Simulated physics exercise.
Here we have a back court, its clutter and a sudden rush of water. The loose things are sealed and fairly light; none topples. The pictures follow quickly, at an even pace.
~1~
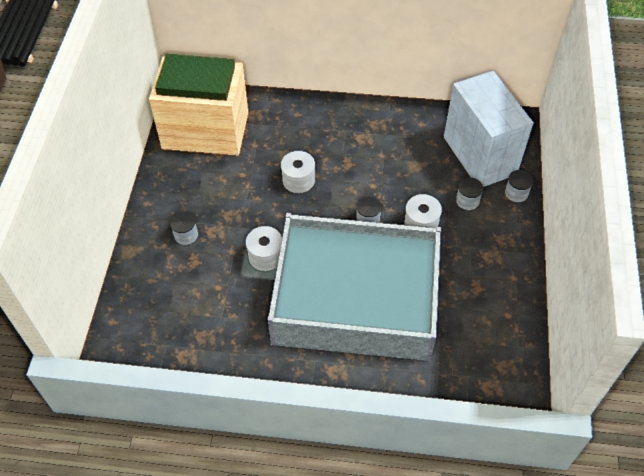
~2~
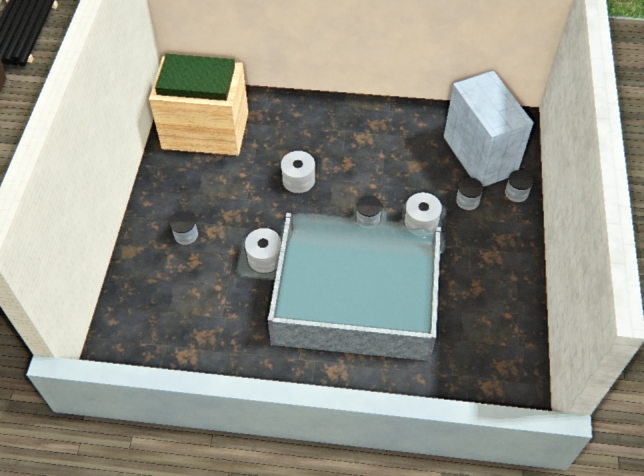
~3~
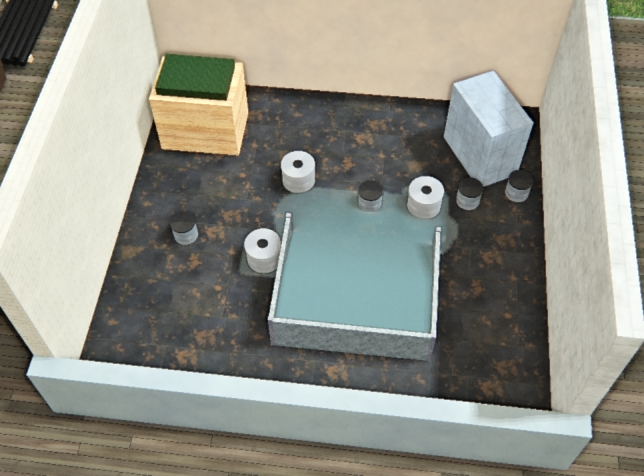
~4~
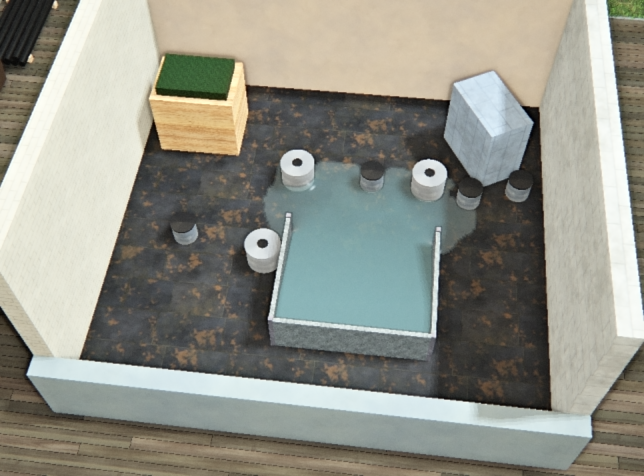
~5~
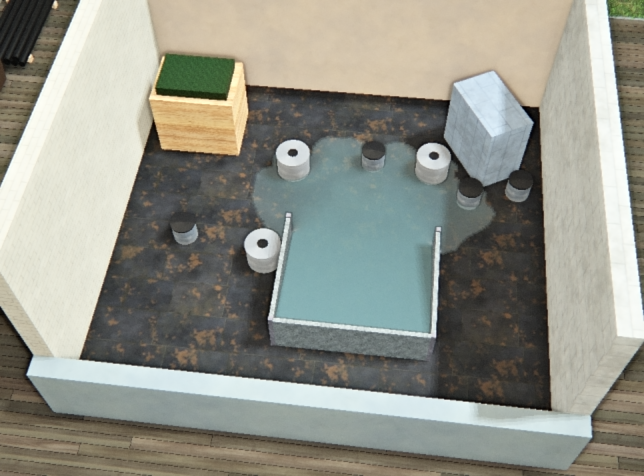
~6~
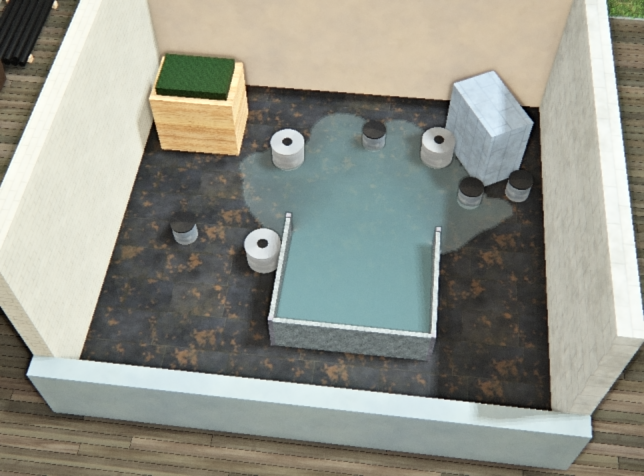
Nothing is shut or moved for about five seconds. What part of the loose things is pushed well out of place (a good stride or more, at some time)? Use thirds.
That comes to at least two thirds.
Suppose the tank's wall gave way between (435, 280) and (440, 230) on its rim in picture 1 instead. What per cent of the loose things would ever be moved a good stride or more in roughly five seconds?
Roughly 60 per cent.
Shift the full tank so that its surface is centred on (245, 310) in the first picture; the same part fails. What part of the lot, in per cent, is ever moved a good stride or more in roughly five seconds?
About 100 per cent.
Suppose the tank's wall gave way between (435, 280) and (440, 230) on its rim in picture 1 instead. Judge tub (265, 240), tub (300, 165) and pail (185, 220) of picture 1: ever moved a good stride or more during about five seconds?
One after the other: Short of that, under that, less than that.
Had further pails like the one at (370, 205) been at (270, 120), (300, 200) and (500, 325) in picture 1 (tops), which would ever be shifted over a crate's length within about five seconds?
As listed: Pushed that far, yes, under that.
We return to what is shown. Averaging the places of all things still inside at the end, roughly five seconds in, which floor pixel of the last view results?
Around (333, 207).
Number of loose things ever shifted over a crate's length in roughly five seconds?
6 of them.
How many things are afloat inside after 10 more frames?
It comes to 3.
A moment on, 3 of 7 are well off their spots; 2 afloat.
Next, 4 of 7 are well off their spots; 3 afloat.
Later, 4 of 7 are well off their spots; 4 afloat.
In the end, 6 of 7 are well off their spots, and 6 have been at some point; 4 afloat.
